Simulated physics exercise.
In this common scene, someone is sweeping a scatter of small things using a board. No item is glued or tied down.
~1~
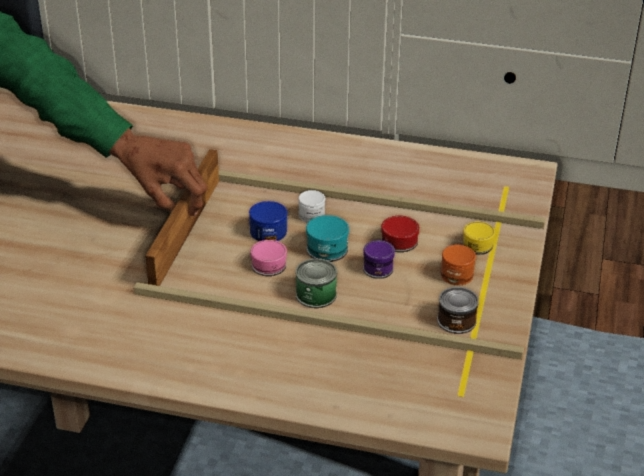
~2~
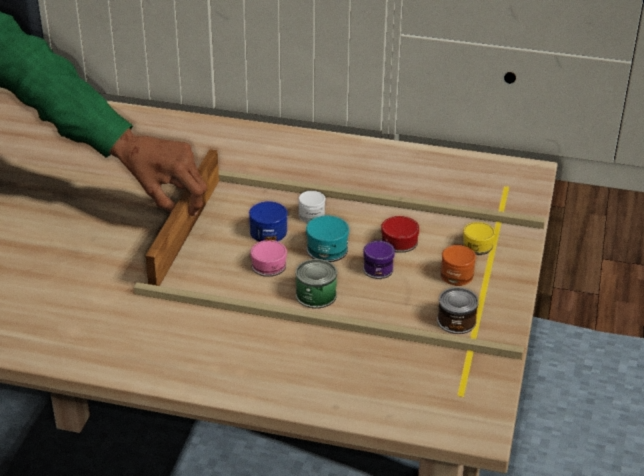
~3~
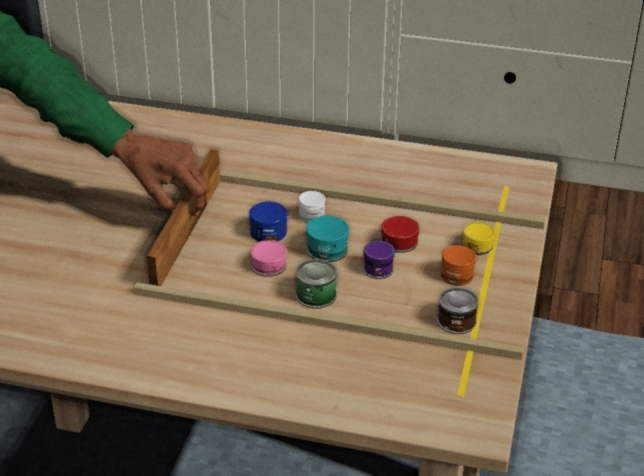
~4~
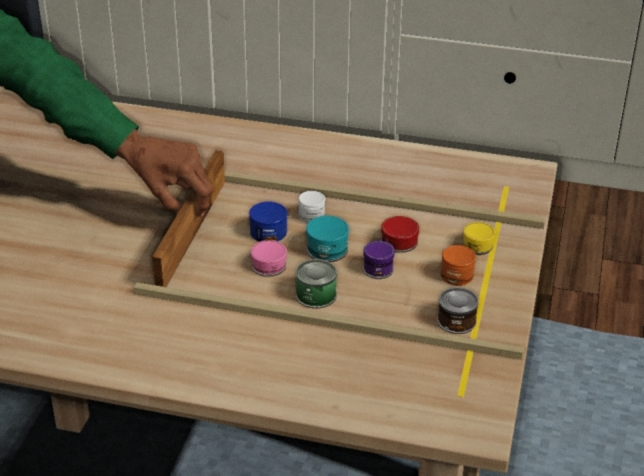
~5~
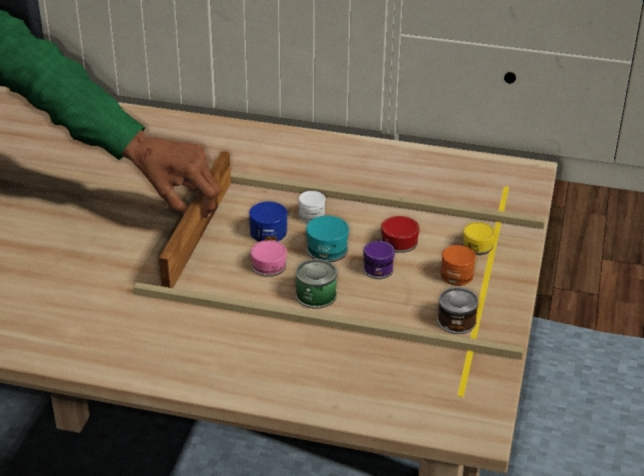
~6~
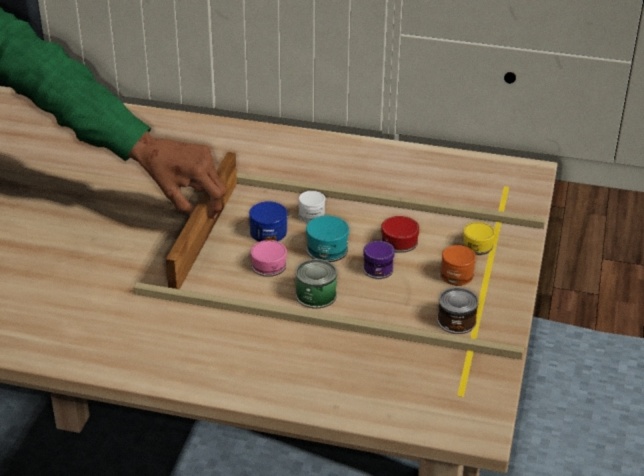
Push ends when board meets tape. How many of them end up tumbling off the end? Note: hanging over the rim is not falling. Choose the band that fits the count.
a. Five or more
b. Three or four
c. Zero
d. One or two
Three or four (b).
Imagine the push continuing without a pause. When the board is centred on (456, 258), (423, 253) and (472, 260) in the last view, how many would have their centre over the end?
Place by place: 2, 0 and 2.
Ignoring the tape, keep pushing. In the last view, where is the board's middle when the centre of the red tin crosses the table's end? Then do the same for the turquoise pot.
Approx. (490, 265) for the first, approx. (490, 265) for the second.
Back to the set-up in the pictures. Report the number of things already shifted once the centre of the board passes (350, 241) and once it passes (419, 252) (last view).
7 by the first point, 10 by the second.
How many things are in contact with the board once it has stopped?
So the total is 4.
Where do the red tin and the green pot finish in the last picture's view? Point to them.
About (539, 243), and the other about (498, 315).
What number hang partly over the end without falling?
Overhanging: 3.
Soon after, none off yet; yellow tin at rest near (479, 238); brown pot at rest near (458, 311); orange tub at rest near (458, 266).
At rest, the number that fall off is three or four; fallen, orange tub, brown pot and yellow tin.
